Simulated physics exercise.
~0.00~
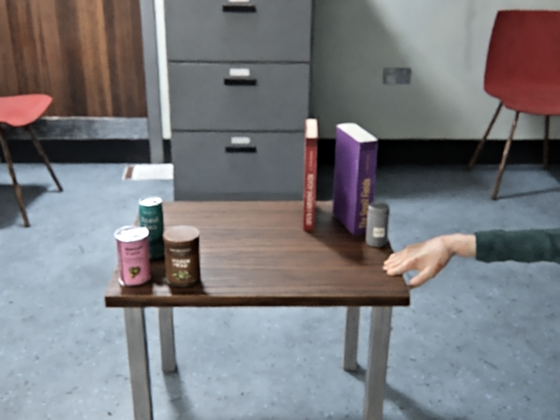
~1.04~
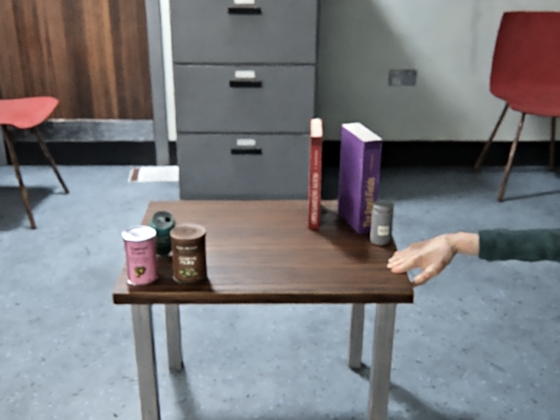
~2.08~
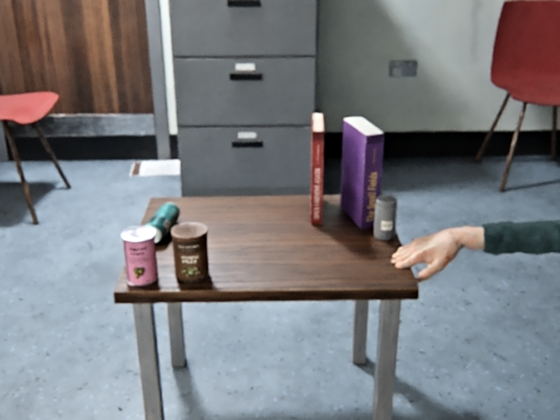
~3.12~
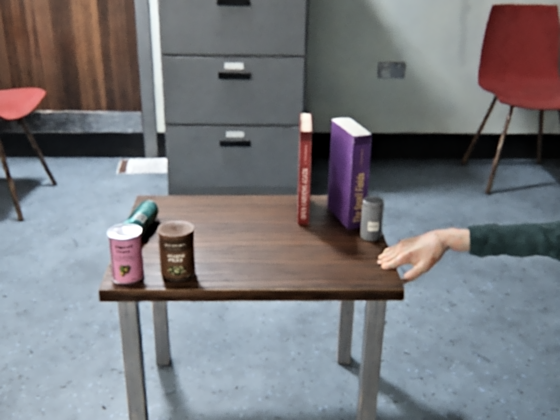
Turquoise can tipping over and ending on its side behind pink and brown tins on a small table, books staying upright.
